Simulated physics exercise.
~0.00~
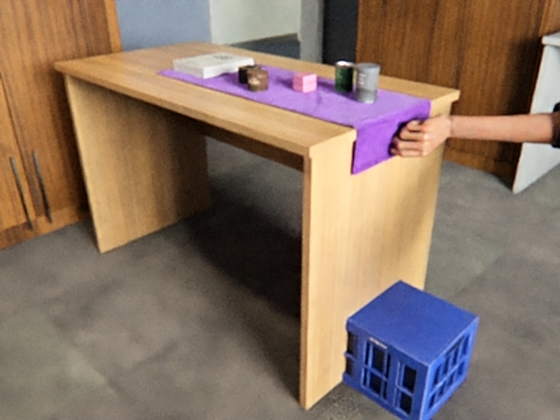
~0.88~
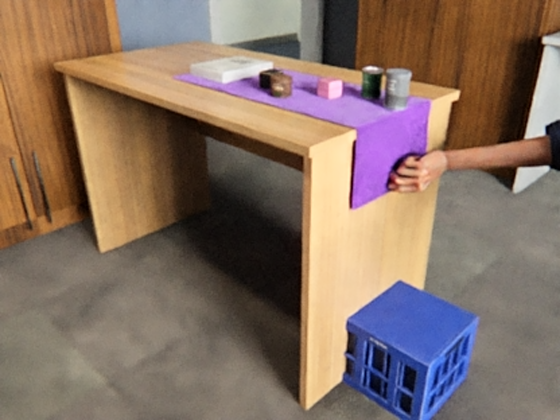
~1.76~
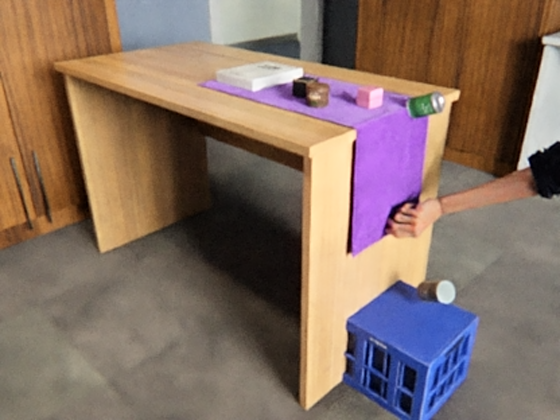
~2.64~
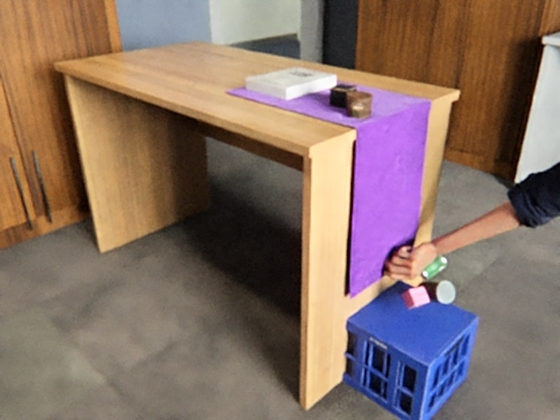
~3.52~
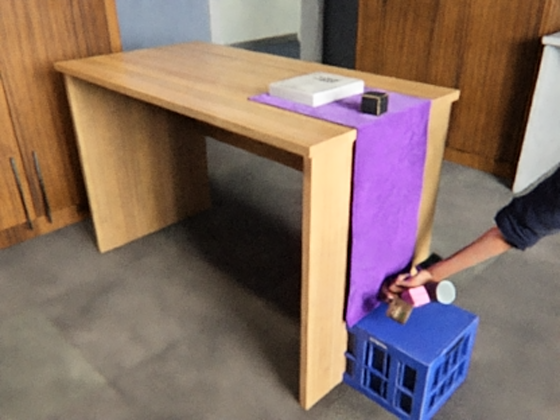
A hand pulls a purple runner down, dropping four small objects onto the blue crate below.
